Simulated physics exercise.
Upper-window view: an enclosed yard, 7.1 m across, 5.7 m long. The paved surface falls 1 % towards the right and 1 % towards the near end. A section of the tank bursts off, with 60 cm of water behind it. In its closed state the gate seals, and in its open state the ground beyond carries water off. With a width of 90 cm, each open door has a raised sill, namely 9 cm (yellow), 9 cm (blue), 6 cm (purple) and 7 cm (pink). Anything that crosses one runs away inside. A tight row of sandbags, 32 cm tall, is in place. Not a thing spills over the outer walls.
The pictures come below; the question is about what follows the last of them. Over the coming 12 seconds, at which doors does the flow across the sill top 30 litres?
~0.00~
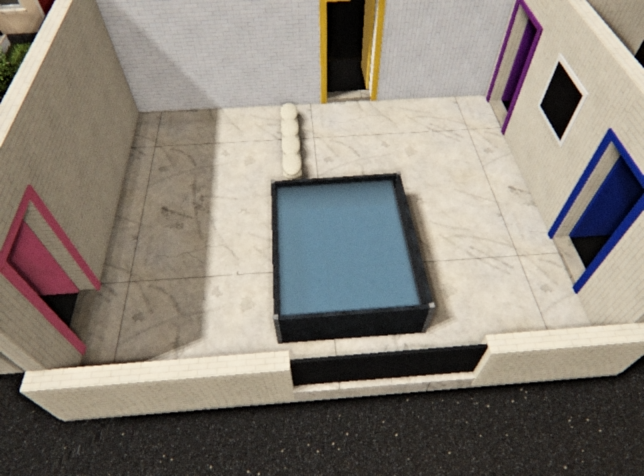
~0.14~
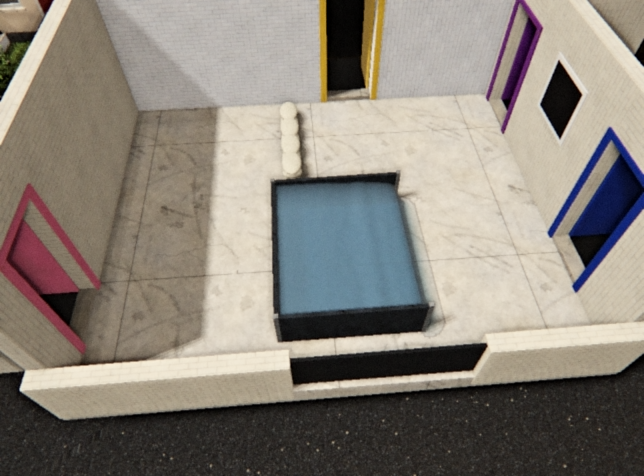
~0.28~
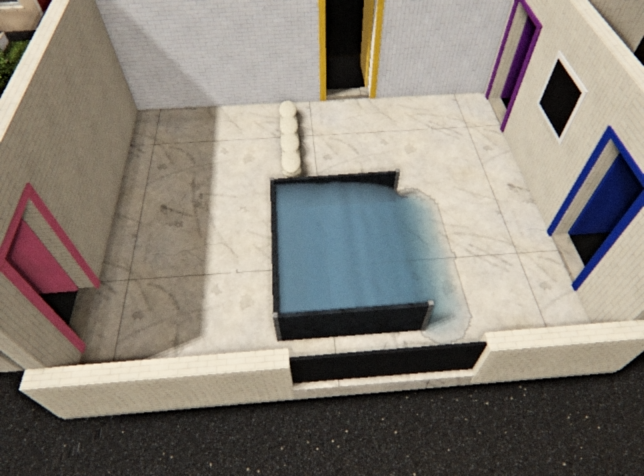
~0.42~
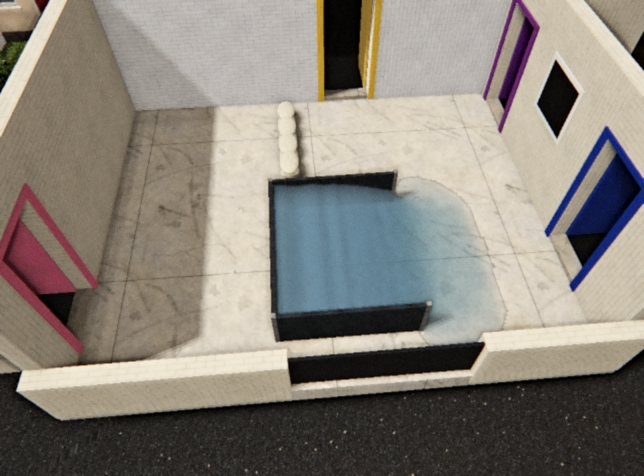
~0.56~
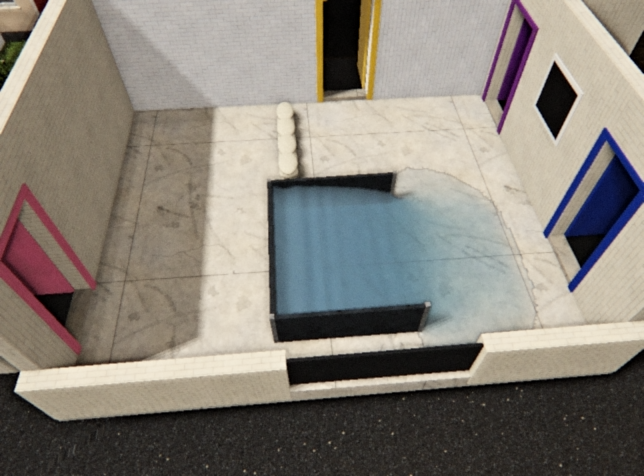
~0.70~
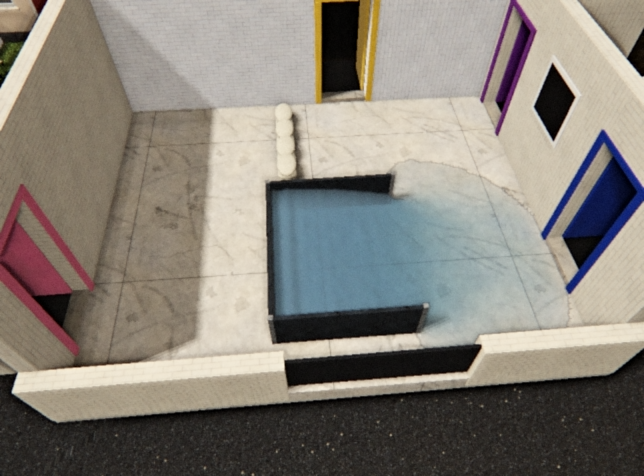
Door by door: The yellow door falls short, the blue door tops it, the purple door tops it, the pink door falls short.
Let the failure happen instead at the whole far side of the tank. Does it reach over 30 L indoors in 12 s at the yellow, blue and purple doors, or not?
Then yellow exceeds it, blue does not exceed it, purple exceeds it.
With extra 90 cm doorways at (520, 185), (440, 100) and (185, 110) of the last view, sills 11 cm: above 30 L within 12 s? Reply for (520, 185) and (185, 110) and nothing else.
Order as listed: Surpassed and respected.
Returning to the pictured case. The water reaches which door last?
Door: Pink.
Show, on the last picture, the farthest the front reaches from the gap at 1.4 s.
(499, 146).
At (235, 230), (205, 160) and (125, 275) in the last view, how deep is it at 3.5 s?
I'd read it as roughly 0, 0 and 0 cm, in that order.
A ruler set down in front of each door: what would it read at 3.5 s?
Depths in cm: Yellow 3, blue 22, purple 13, pink 0.
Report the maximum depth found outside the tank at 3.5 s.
Up to some 23 cm.
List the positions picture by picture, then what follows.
In the first frame, the tank at (344, 241) is whole and still, 60 cm deep.
In the second frame, the front is at (427, 334), 1.3 m from the gap at (407, 252); 0.6 m2 of floor is under water; 60 cm left at the back of the tank.
In the third frame, water pours out at (406, 252) and has run 1.4 m, to (453, 334); typically 11 cm deep outside, 60 cm at the tank's back.
In the fourth frame, water pours out at (404, 253) and has run 1.7 m, to a hidden place; typically 10 cm deep outside, 59 cm at the tank's back.
In the fifth frame, the front is at a hidden place, 2.0 m from the gap at (403, 254); 5.3 m2 of floor is under water; 53 cm left at the back of the tank.
In the sixth frame, the front is at (563, 305), 2.4 m from the gap at (401, 255); 7.2 m2 of floor is under water; 50 cm left at the back of the tank.
After 1.4 s water covers 25 % of the floor and is deepest (44 cm) near (591, 350); yellow door not reached, blue door 19 cm at the sill, 96 L in, purple door not reached, pink door not reached.
After 2.2 s water covers 30 % of the floor and is deepest (42 cm) near (537, 255); yellow door not reached, blue door 37 cm at the sill, 279 L in, purple door 9 cm at the sill, 0 L in, pink door not reached.
After 3.5 s water covers 35 % of the floor and is deepest (23 cm) near (552, 264); yellow door 3 cm at the sill, 0 L in, blue door 22 cm at the sill, 479 L in, purple door 13 cm at the sill, 11 L in, pink door not reached.
After 7.0 s water covers 70 % of the floor and is deepest (13 cm) near (297, 125); yellow door 7 cm at the sill, 0 L in, blue door 10 cm at the sill, 561 L in, purple door 11 cm at the sill, 97 L in, pink door 6 cm at the sill, 0 L in.
After 12.0 s water covers 90 % of the floor and is deepest (14 cm) near (591, 350); yellow door 4 cm at the sill, 0 L in, blue door 8 cm at the sill, 564 L in, purple door 8 cm at the sill, 132 L in, pink door 2 cm at the sill, 0 L in.
